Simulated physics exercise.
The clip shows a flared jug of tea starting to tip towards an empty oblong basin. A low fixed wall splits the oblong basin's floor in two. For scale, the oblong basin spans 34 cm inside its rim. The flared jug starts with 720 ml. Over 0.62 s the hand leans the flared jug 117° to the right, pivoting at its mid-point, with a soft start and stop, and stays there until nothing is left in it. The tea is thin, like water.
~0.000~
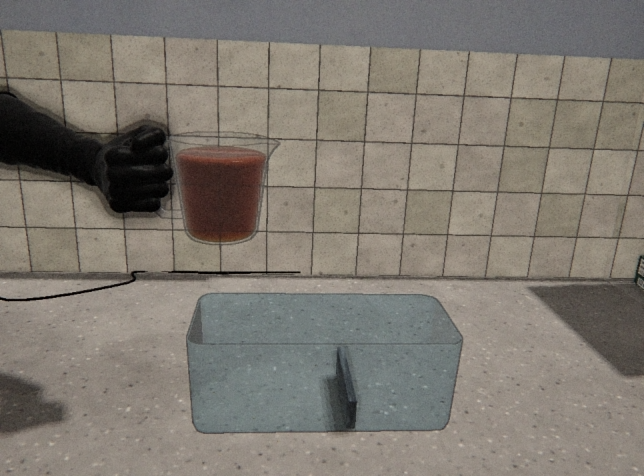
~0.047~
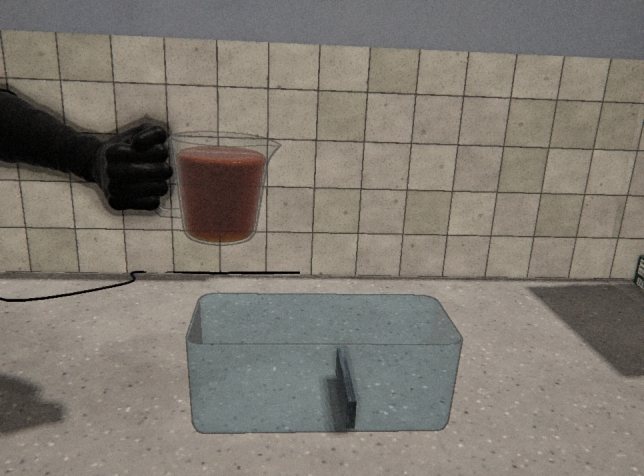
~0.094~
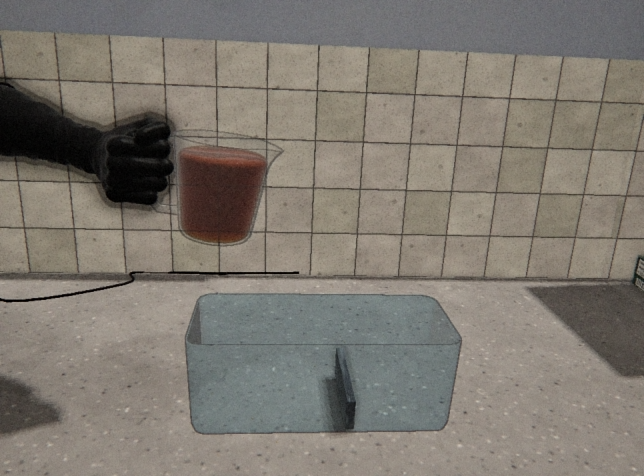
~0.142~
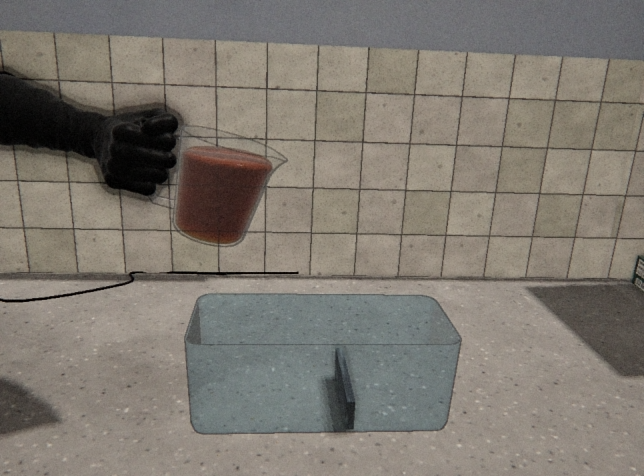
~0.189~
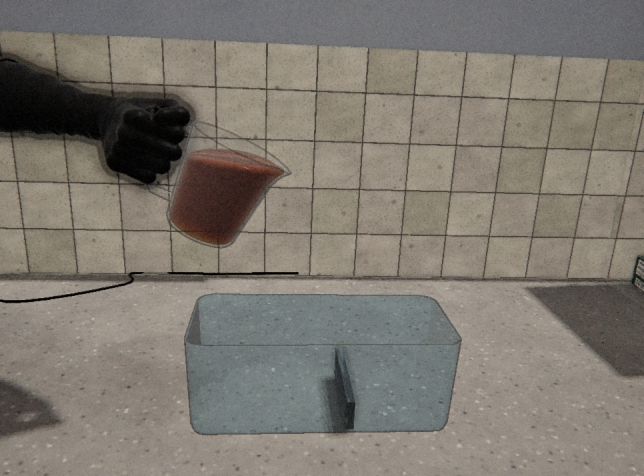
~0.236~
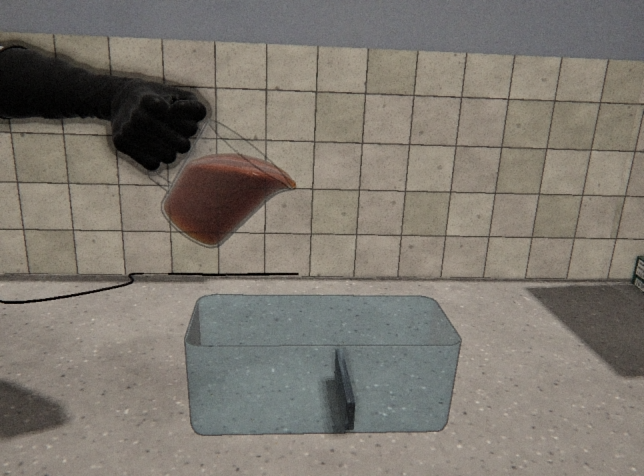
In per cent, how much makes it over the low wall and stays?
About 16 per cent.
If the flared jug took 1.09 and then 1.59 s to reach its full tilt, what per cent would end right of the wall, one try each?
In turn about 25 and 35 per cent.
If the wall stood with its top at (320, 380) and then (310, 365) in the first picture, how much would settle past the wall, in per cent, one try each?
In turn about 50 and 60 per cent.
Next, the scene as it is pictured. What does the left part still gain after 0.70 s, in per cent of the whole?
Near 4 in a hundred.
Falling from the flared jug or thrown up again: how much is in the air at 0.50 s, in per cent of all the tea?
About 36 per cent.
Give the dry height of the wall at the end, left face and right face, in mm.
Left about 22 mm, right about 36 mm.
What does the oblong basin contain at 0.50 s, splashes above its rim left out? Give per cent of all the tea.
Some 24 per cent.
By 0.50 s the tilt is 107° and 40 per cent is still to pour, 18 is left of the wall and 7 right of it.
By 0.70 s the tilt is 117° and 3 per cent is still to pour, 75 is left of the wall and 12 right of it.
By 0.90 s the tilt is 117° and 0 per cent is still to pour, 77 is left of the wall and 15 right of it.
By 1.12 s the tilt is 117° and 0 per cent is still to pour, 78 is left of the wall and 16 right of it.
At rest 78 per cent lies left of the wall, 16 right of it and 6 outside.
